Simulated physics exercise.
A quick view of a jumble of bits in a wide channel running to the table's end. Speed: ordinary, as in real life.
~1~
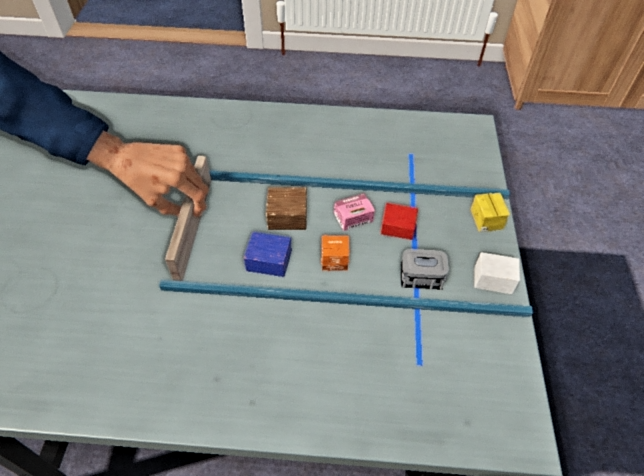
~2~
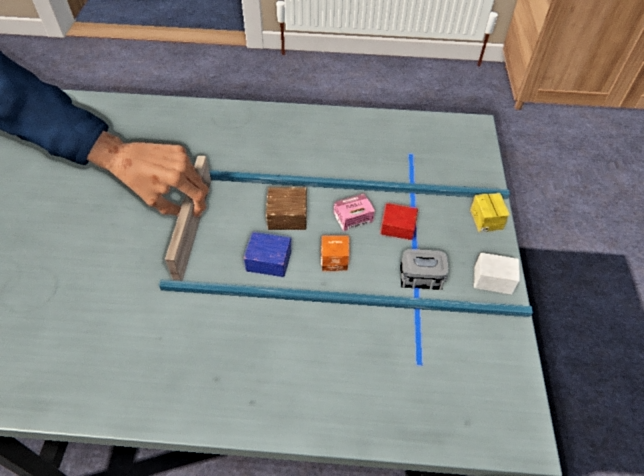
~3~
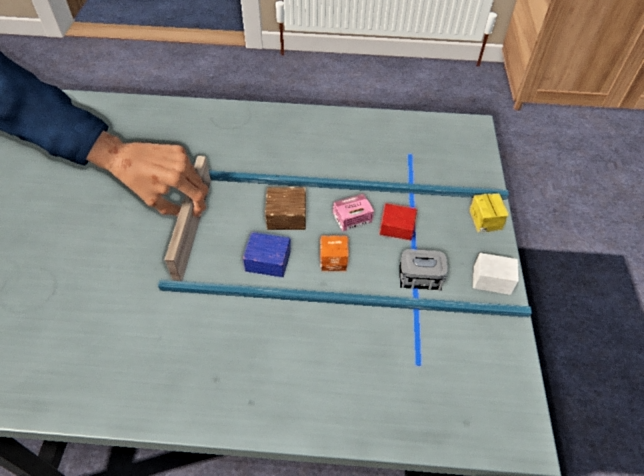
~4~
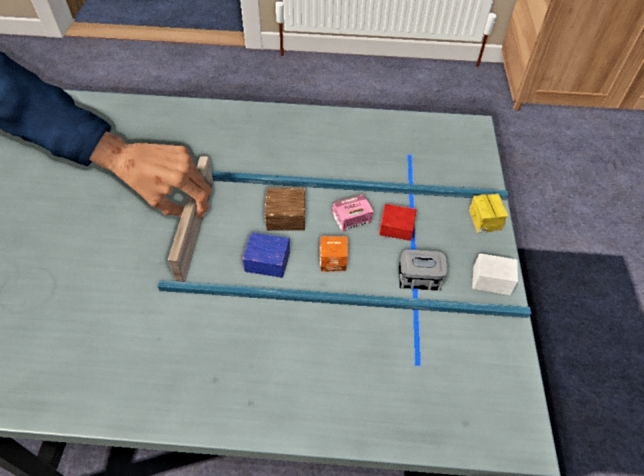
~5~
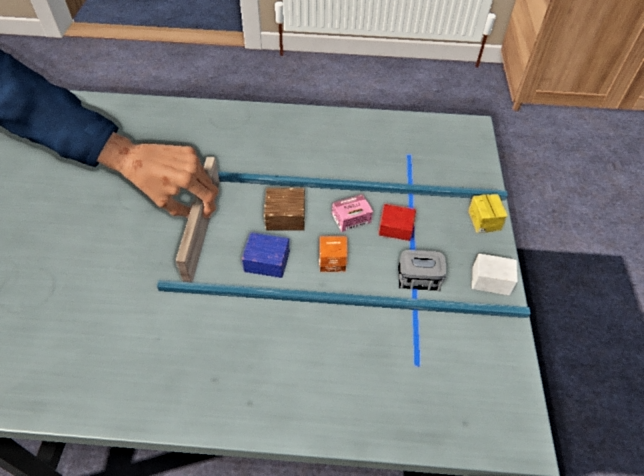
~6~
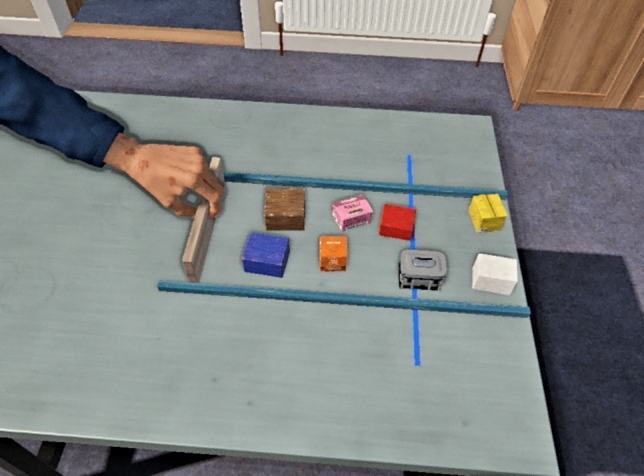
In a carpeted room with a radiator and wooden cabinet behind, a grey-green table is seen from above at an angle. Between two teal rails lie brown and blue blocks at left, pink, orange and red ones midway, a grey case by a blue line, and yellow and white blocks at right. A dark-sleeved hand holds an upright wooden board still, then slides it slightly rightward, the other objects and view staying practically unchanged.
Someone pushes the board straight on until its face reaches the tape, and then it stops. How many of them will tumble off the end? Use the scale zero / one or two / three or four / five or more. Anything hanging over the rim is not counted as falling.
On that scale it is one or two.
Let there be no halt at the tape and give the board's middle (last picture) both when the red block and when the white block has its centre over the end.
Around (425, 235), then around (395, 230).
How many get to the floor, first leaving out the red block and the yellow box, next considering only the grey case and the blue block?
1, then 1.
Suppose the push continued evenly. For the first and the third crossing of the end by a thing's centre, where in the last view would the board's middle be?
First around (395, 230), then around (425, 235).
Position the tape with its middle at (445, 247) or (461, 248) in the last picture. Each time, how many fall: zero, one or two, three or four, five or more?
First tape: Either three or four. Second tape: 3 or 4.
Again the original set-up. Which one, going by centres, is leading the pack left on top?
It would be the red block, I'd say.
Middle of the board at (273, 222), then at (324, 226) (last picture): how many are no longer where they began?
First 2, after that 5.
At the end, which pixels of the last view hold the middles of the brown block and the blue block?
Answer: First (433, 220), after that (435, 266).
Soon after, none off yet; yellow box at rest near (488, 213); white block at rest near (495, 274); grey case at rest near (421, 270).
Then, none off yet; yellow box at rest near (488, 213); white block at rest near (495, 274); grey case moved a little near (435, 271).
At rest, the number that fall off is one or two; fallen, white block and yellow box.
